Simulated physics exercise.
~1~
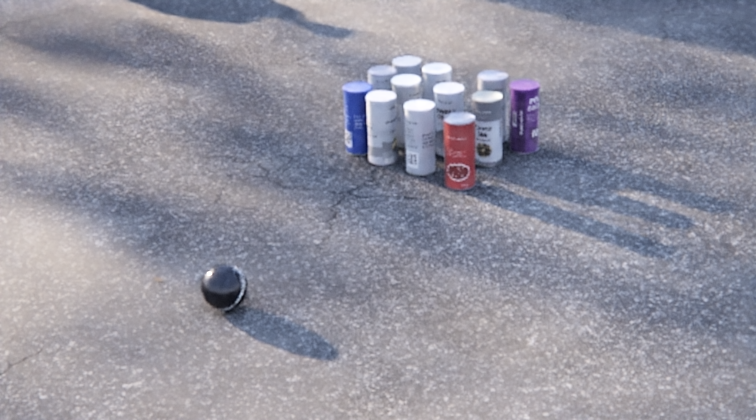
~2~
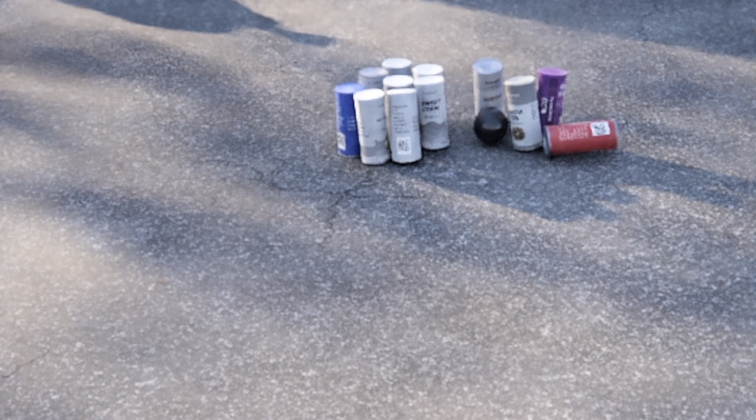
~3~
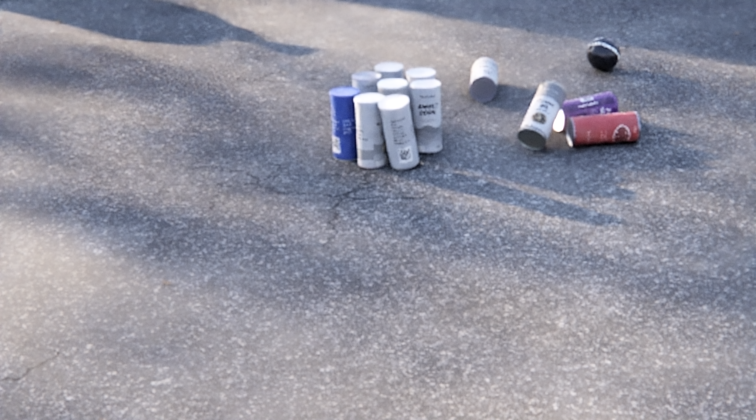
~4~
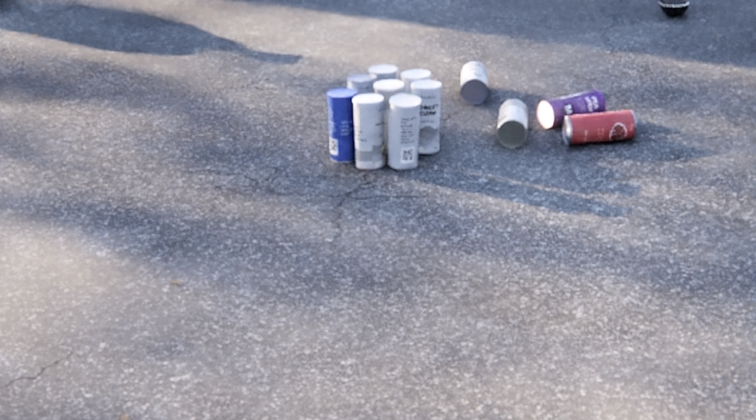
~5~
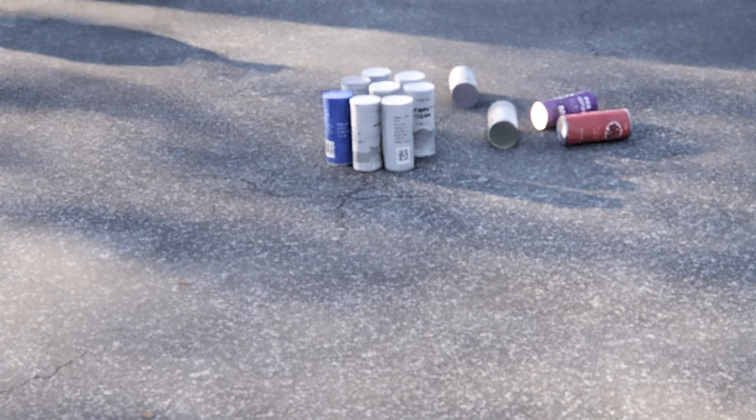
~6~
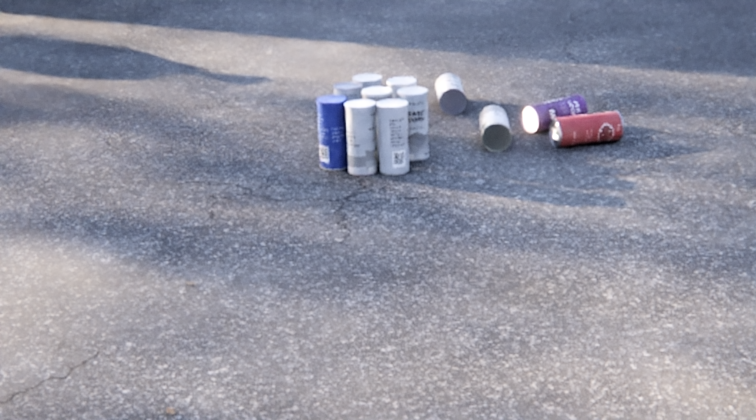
A black ball rolls into standing canisters, knocks four over, and rolls out of view.
